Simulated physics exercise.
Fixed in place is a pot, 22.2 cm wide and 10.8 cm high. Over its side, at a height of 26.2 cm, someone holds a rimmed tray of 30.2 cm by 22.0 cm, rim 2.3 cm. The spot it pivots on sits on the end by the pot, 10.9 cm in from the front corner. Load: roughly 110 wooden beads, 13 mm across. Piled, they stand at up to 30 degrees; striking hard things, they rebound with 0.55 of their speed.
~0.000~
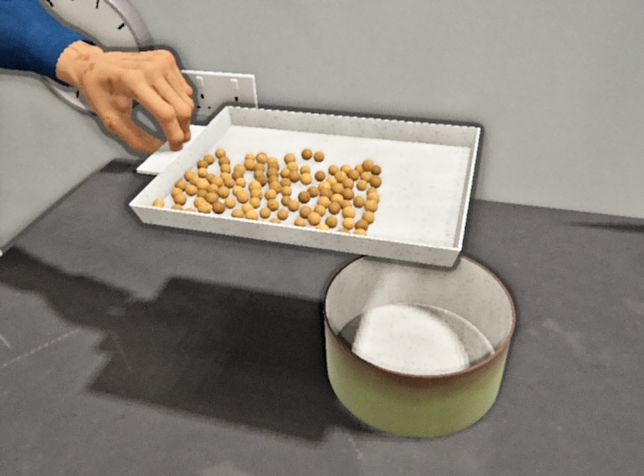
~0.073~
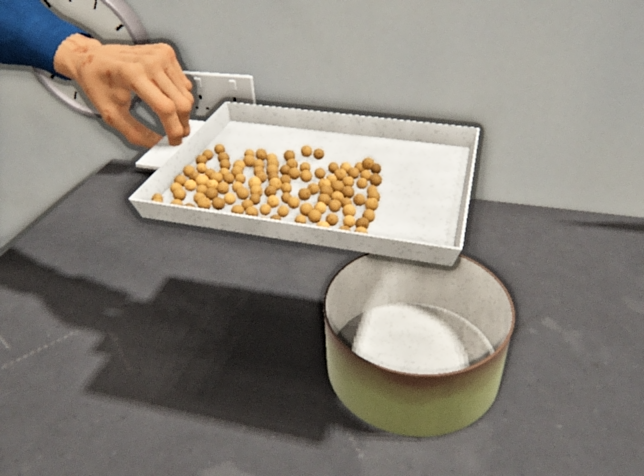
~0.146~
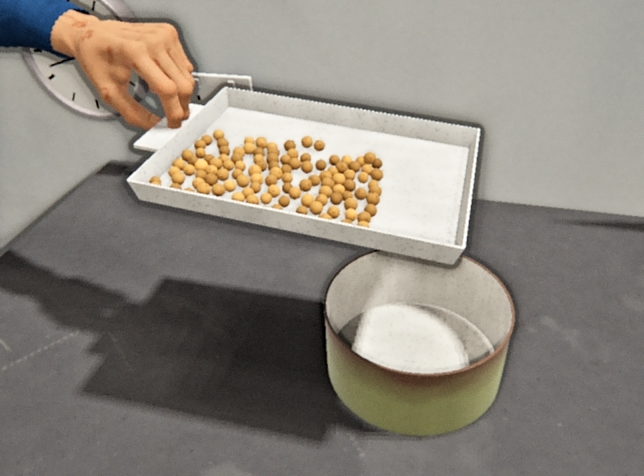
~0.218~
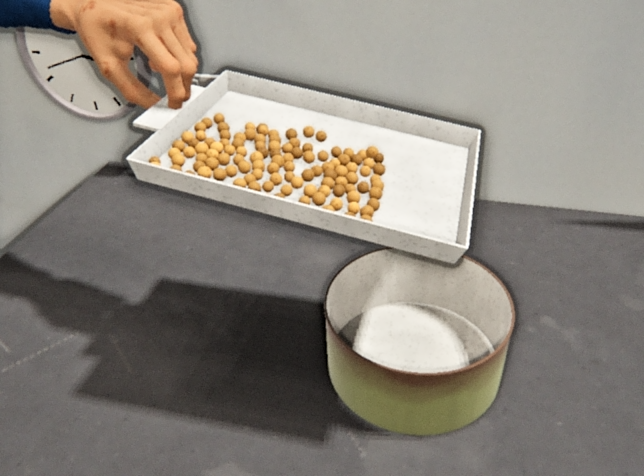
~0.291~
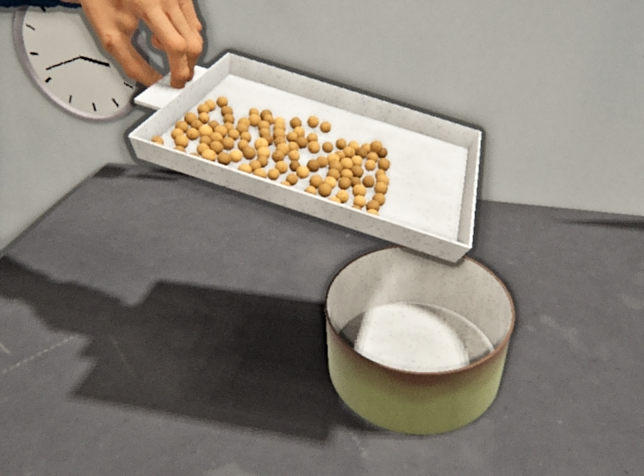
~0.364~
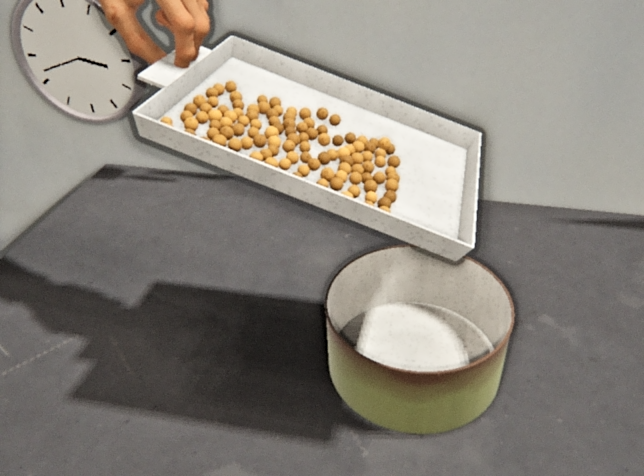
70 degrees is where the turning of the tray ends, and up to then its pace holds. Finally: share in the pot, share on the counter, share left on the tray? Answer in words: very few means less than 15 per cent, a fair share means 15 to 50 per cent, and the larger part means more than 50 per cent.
Pot: Very few. Counter: Very few. Tray: The larger part.
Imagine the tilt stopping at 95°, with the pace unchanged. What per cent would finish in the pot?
Roughly 25 %.
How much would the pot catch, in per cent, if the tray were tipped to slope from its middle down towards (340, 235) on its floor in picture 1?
Some 25 per cent.
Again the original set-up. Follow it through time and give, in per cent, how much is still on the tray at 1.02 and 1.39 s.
I'd say roughly 95, then roughly 95.
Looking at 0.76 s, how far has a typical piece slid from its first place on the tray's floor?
16 cm.
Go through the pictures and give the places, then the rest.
Tray tilt 0 degrees, front corners at (139, 202) and (453, 245); middle of the pieces at (275, 188); pot at (417, 303), in the first frame.
Tray tilt 1 degrees, front corners at (138, 196) and (454, 244); middle of the pieces at (275, 185), in the second frame.
Tray tilt 5 degrees, front corners at (136, 178) and (457, 243), lowest corner right back; middle of the pieces at (276, 174), in the third frame.
Tray tilt 10 degrees, front corners at (137, 157) and (461, 242), lowest corner right back; middle of the pieces at (278, 162), in the fourth frame.
Tray tilt 14 degrees, front corners at (139, 135) and (464, 241), lowest corner right back; middle of the pieces at (283, 150), in the fifth frame.
Tray tilt 19 degrees, front corners at (143, 112) and (467, 241), lowest corner right back; middle of the pieces at (293, 140); pot at (418, 301). The tray's pace is about 60 degrees a second, in the sixth frame.
After 0.76 s, tilt 44 degrees; the tray holds 100 %, the pot 0 %.
Then, at 1.02 s, tilt 60 degrees; the tray holds 95 %, the pot 0 %.
After 1.39 s, tilt 70 degrees; the tray holds 95 %, the pot 0 %.
At rest (2.0 s), pot 0 %, counter 5 %, tray 95 %.
